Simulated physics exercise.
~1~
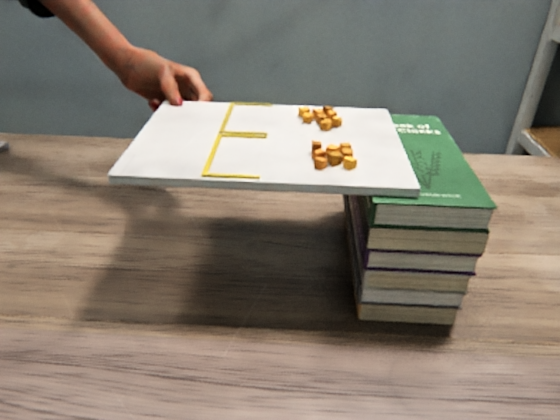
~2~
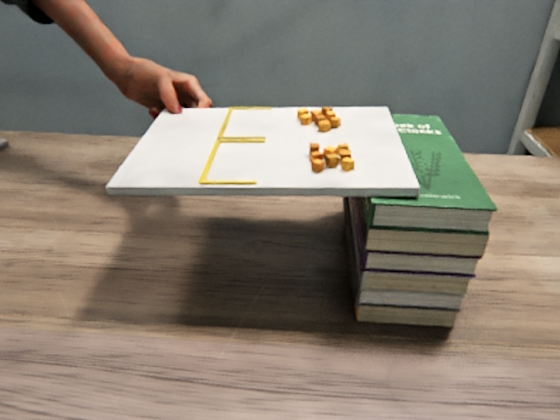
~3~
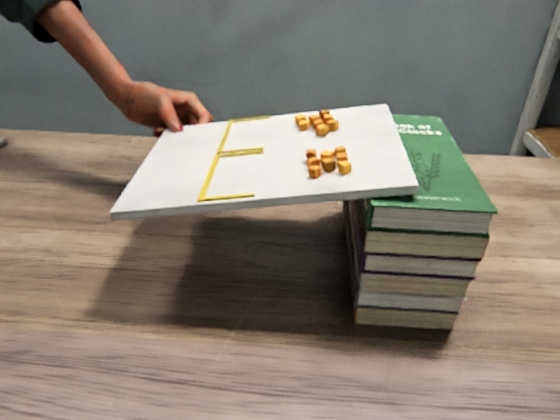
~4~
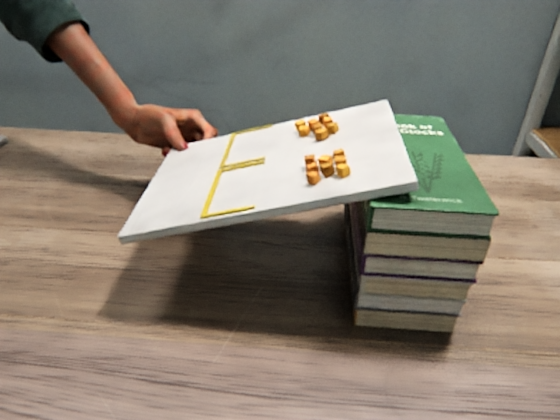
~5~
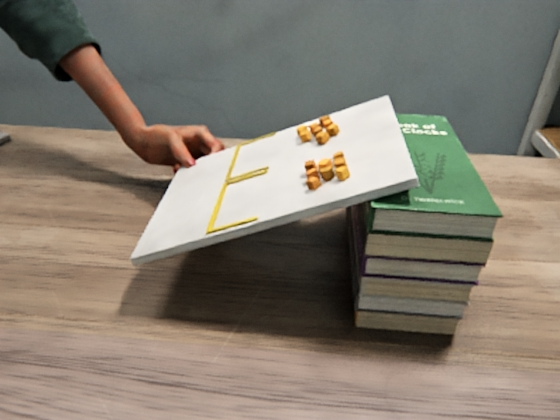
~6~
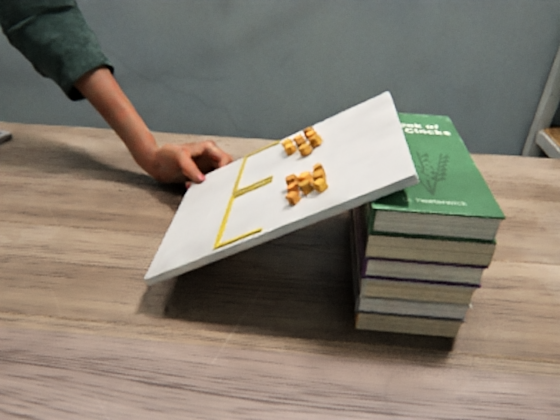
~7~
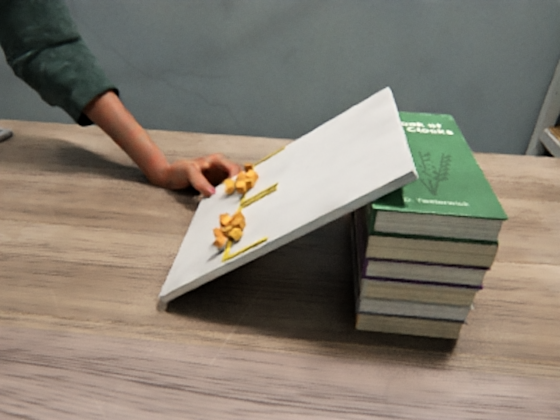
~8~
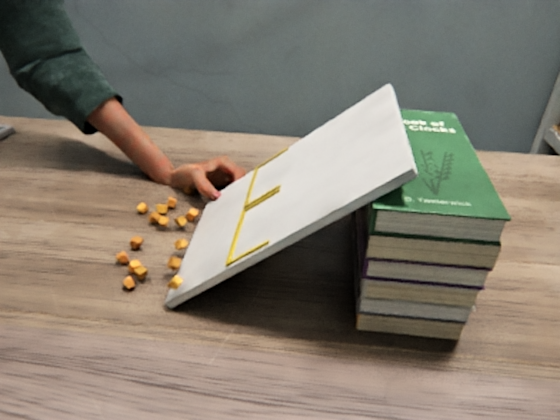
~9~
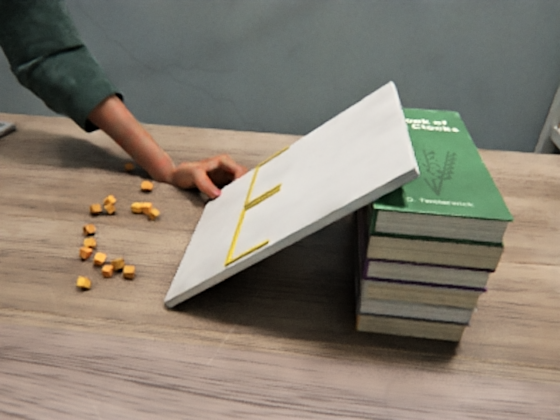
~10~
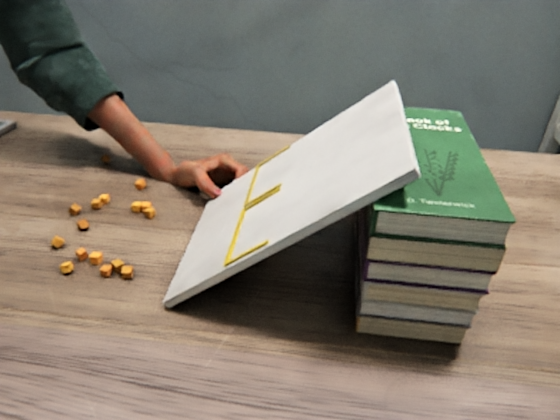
A hand lowers one end of a white board leaning on a stack of books until it meets the wooden table, and two heaps of small orange-yellow pieces slide down to the left, pass the yellow strips, and end scattered on the table beyond the board.
